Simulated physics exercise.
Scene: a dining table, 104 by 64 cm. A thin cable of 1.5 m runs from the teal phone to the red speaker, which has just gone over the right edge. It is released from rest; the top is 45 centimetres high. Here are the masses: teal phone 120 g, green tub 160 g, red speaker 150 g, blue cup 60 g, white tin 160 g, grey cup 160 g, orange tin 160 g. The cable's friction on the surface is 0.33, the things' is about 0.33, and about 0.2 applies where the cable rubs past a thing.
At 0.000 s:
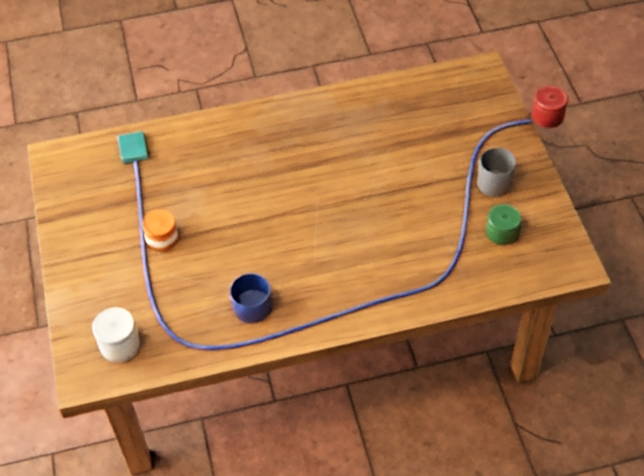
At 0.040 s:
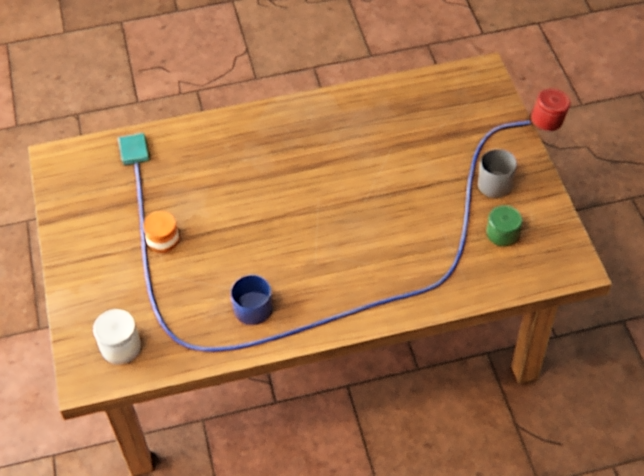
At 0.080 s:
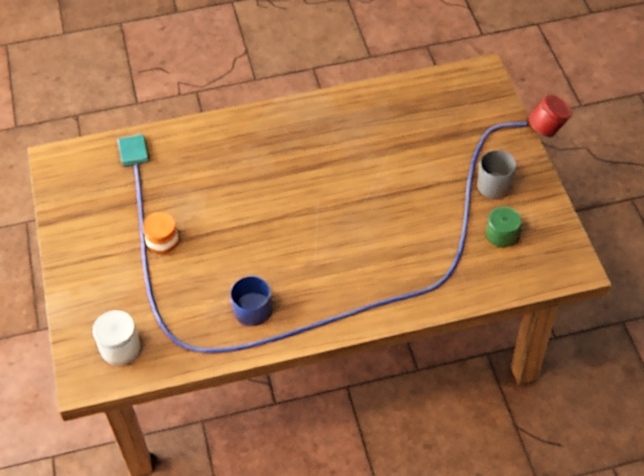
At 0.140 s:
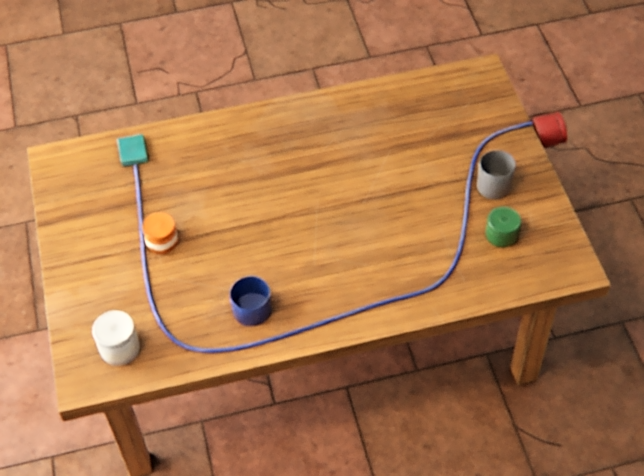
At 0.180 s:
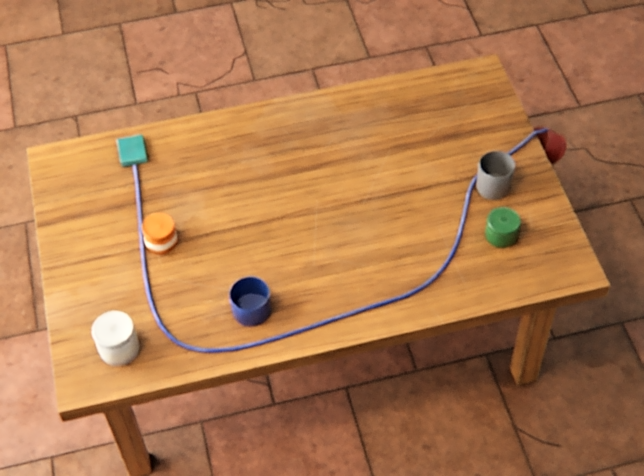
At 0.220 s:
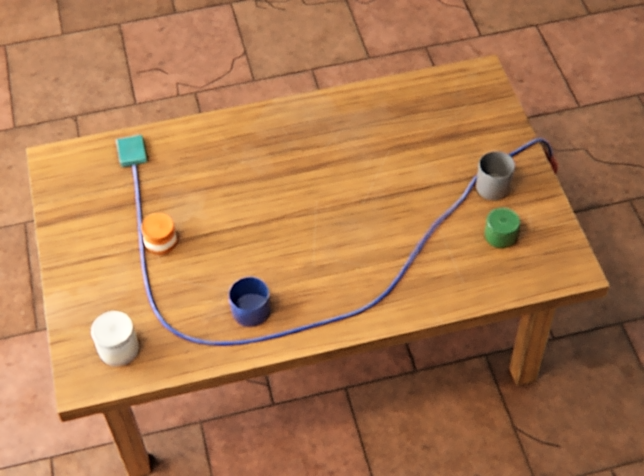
A wooden table stands on reddish stone tiles, seen from above at an angle by a still camera. A teal block at the upper left joins a blue cable that curves past an orange tin, white tin, blue cup, green tub and grey cup to a red cylinder at the right edge. The red cylinder tips and drops below the edge, pulling the cable's right side straighter against the grey cup.
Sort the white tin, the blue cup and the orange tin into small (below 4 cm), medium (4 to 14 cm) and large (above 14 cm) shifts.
Shifts - white tin: Small; blue cup: Large; orange tin: Small.
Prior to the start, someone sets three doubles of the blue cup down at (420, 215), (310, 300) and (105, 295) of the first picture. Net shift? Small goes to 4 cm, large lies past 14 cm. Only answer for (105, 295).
Slight.
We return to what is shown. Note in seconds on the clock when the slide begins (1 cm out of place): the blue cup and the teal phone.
Approx. times - blue cup: 0.32 s, teal phone: 0.36 s.
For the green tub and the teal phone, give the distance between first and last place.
For the green tub it's 0 cm, while the teal phone comes to 2 cm.
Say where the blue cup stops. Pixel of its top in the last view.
Last view, top position: About (266, 115).
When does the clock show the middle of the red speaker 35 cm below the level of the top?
The clock reads 0.38 s at that moment.
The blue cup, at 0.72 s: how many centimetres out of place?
Blue cup 40 cm.
At 0.5 s, the cable's tail end at (135, 174); blue cup 19 cm off its start, red speaker over the edge, teal phone 2 cm off its start.
At 0.7 s, the cable's tail end at (135, 174); blue cup 41 cm off its start, red speaker over the edge, teal phone 2 cm off its start.
At 1.0 s, the cable's tail end at (135, 174); blue cup 44 cm off its start at (266, 115), red speaker over the edge, teal phone 2 cm off its start at (132, 156).
At 1.2 s, the cable's tail end at (135, 174); blue cup 44 cm off its start, red speaker over the edge, teal phone 2 cm off its start.
At 2.4 s, the cable's tail end at (135, 174); blue cup 44 cm off its start at (266, 115), orange tin 1 cm off its start at (160, 224), white tin 0 cm off its start at (112, 328), red speaker over the edge.
